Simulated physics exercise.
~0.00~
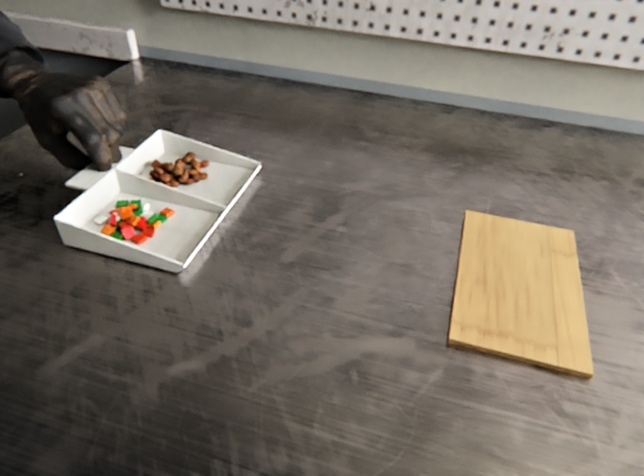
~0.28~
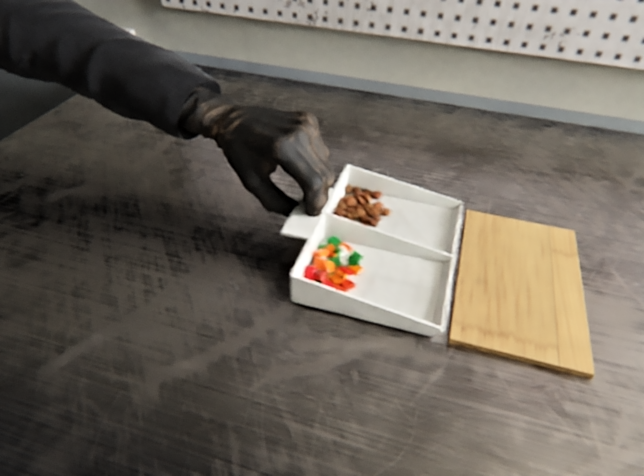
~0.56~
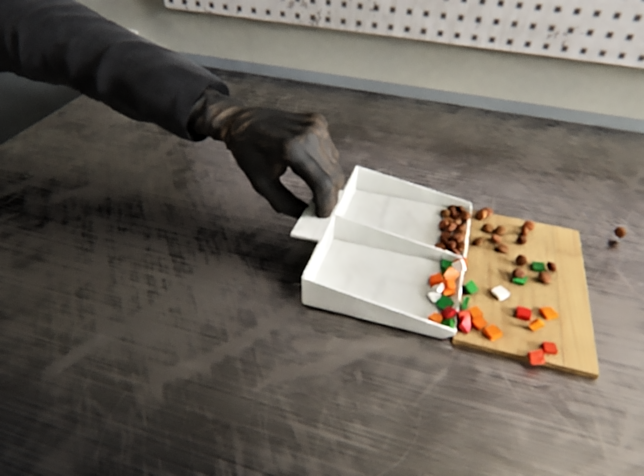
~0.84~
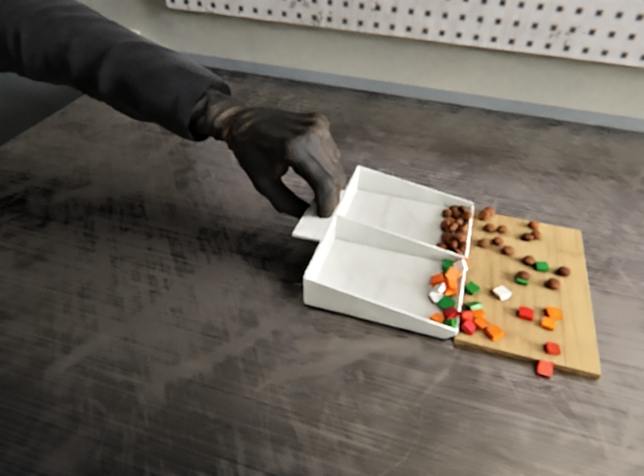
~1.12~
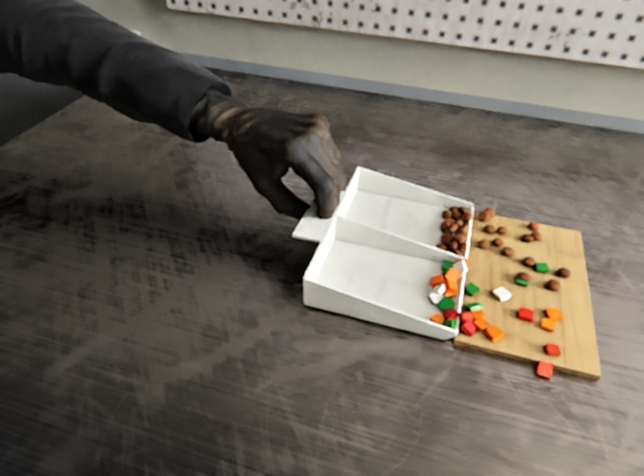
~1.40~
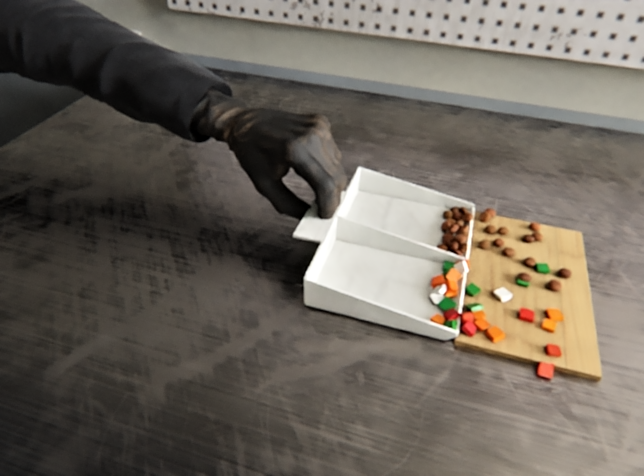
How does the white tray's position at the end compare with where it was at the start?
At the start the tray sits on the left side of the counter, well away from the wooden board. At the end it is farther right, resting against the board's left edge.
